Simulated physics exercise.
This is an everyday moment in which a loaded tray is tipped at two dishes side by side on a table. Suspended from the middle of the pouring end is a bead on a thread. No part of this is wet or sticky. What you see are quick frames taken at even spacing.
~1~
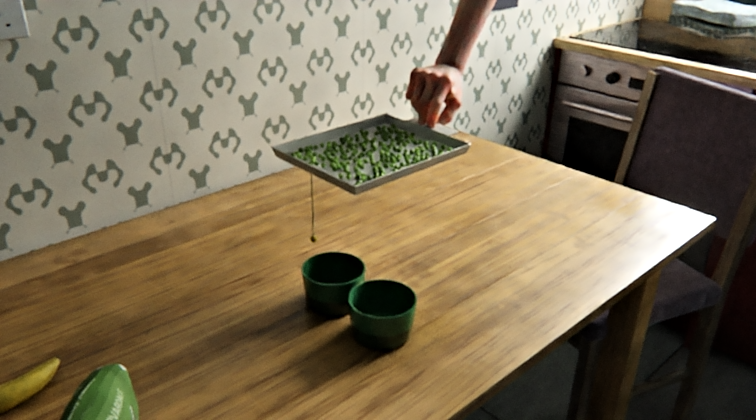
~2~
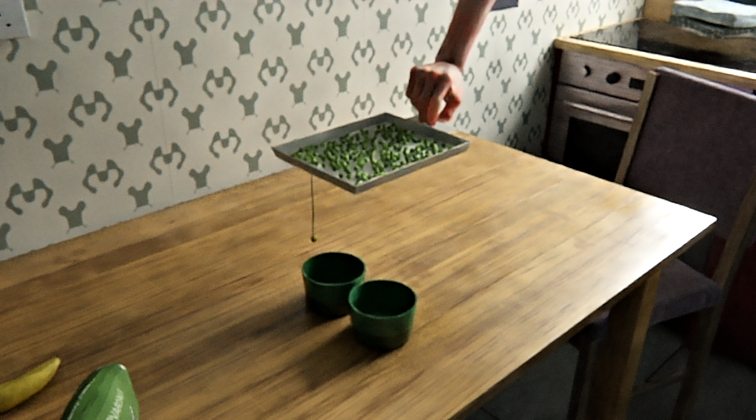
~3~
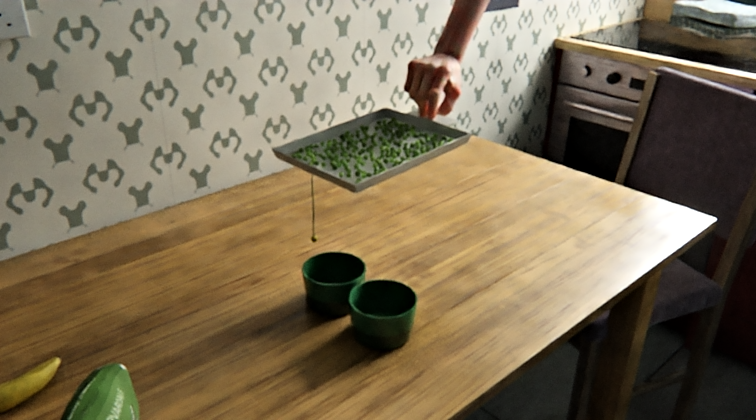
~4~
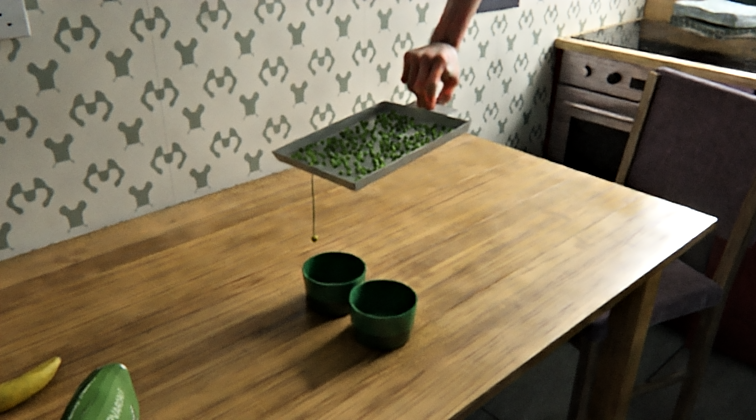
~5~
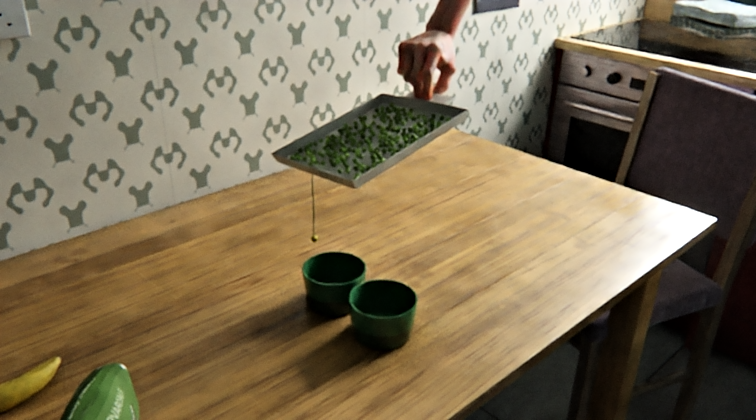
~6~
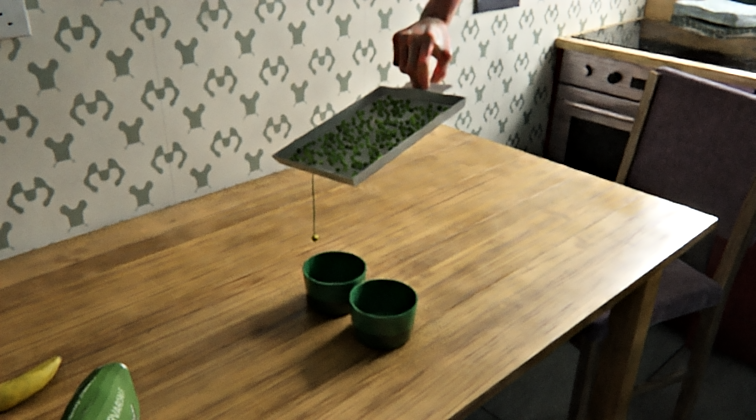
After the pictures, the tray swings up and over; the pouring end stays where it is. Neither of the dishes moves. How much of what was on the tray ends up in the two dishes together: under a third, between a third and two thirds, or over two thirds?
Under a third.
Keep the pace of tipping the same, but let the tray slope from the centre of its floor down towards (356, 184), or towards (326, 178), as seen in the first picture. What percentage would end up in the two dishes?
Roughly 80 percent, then 50 percent.
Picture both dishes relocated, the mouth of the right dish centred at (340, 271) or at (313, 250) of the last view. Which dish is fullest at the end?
First try: The dish on the left-hand side; second try: The dish on the left-hand side.
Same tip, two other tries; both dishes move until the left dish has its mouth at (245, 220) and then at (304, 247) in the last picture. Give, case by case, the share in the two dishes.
Respectively 60 % and 20 %.
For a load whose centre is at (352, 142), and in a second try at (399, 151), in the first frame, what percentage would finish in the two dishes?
It's 0 percent the first time and 0 percent the second.
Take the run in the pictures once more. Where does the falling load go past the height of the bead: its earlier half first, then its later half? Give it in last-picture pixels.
Near (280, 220) to start, and near (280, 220) afterwards.
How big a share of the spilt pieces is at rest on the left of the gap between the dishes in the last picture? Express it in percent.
That comes to about 100 per cent of the pieces.
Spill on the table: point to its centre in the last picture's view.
Centre, final frame: Roughly (266, 261).
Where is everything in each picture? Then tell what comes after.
In the first frame, corners of the pouring end at (276, 147) and (356, 184), level; middle of the load at (371, 152), dried peas; left dish at (309, 293); right dish at (357, 325); bead on its thread at (314, 239).
In the second frame, corners of the pouring end at (276, 147) and (356, 184), level; middle of the load at (371, 151).
In the third frame, corners of the pouring end at (276, 148) and (355, 183), tipped barely, lowest at the left corner; middle of the load at (371, 148).
In the fourth frame, corners of the pouring end at (276, 150) and (354, 181), tipped a little, lowest at the left corner; middle of the load at (371, 143).
In the fifth frame, corners of the pouring end at (275, 153) and (353, 179), tipped a little, lowest at the left corner; middle of the load at (370, 138).
In the sixth frame, corners of the pouring end at (276, 154) and (352, 176), tipped clearly, lowest at the left corner; middle of the load at (367, 134); left dish at (310, 292); right dish at (358, 325).
Soon after the last picture, tray tipped steeply; nearly all on the tray; a stray few outside both; a small part in the air.
A little later, tray tipped past a quarter turn; a stray few on the tray; most outside both; a small part in the air.
Later still, tray tipped past a quarter turn; all outside both.
At rest, tray tipped past a quarter turn; none in the right dish; none in the left dish; all outside both.
